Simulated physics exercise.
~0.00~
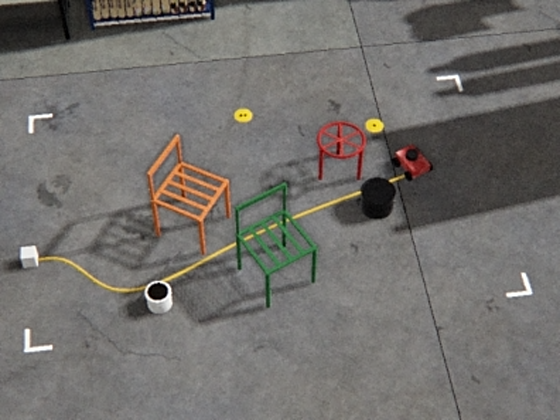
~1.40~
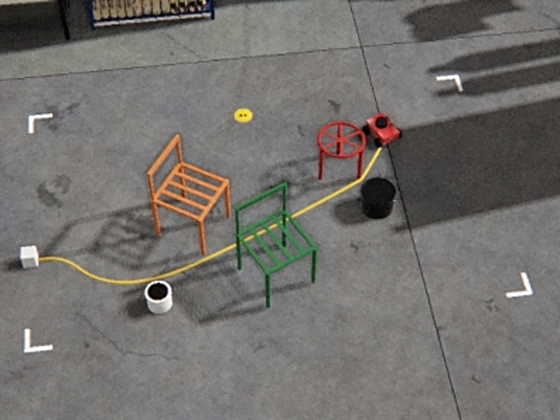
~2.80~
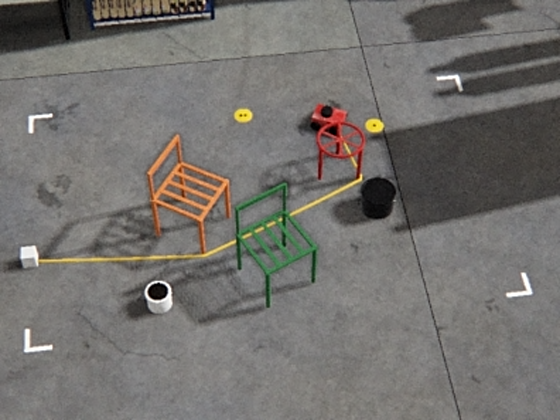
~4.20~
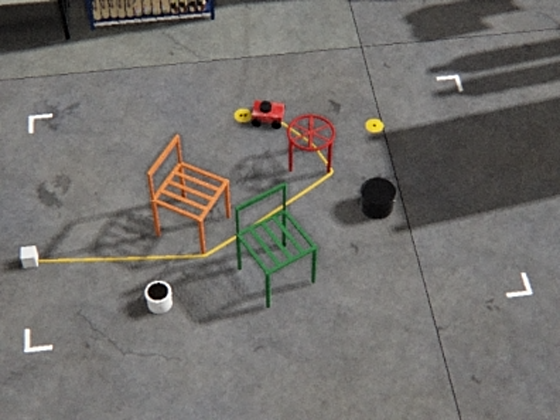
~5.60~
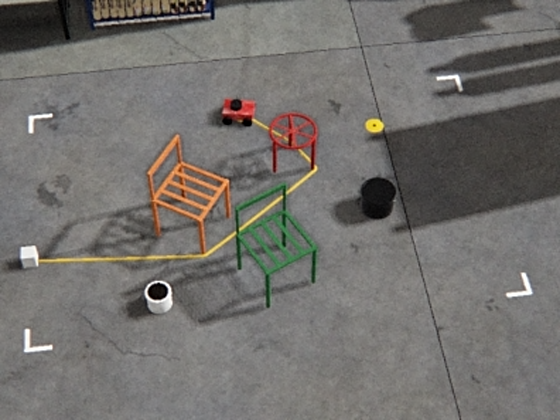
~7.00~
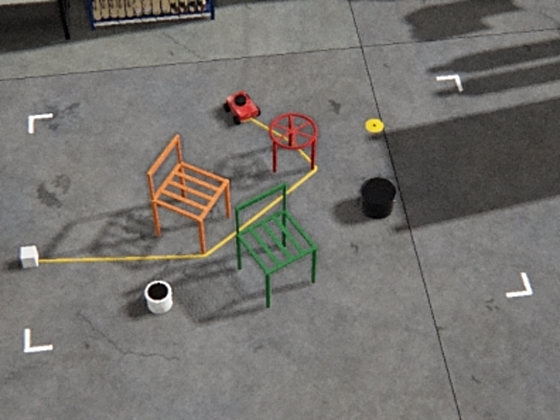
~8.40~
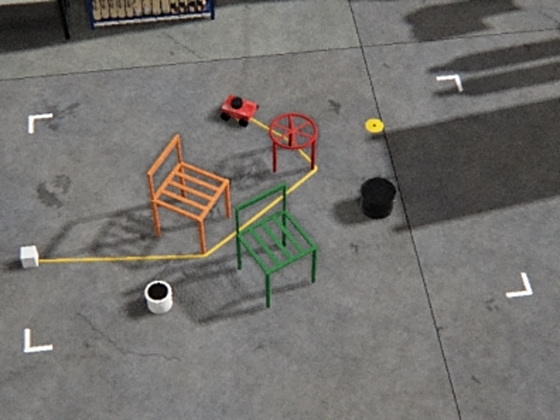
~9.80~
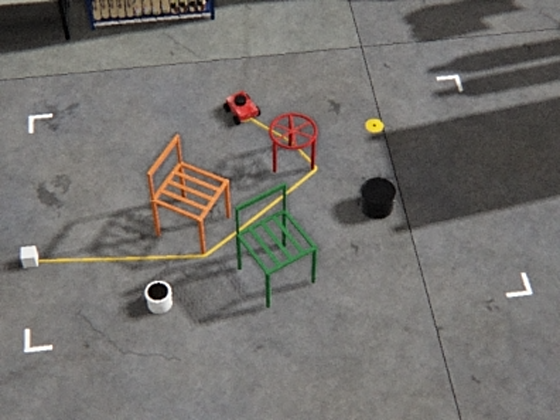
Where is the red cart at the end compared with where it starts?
It starts at the right, just beyond the black bucket, and ends farther left and farther back, at the yellow mark behind and to the left of the red stool.
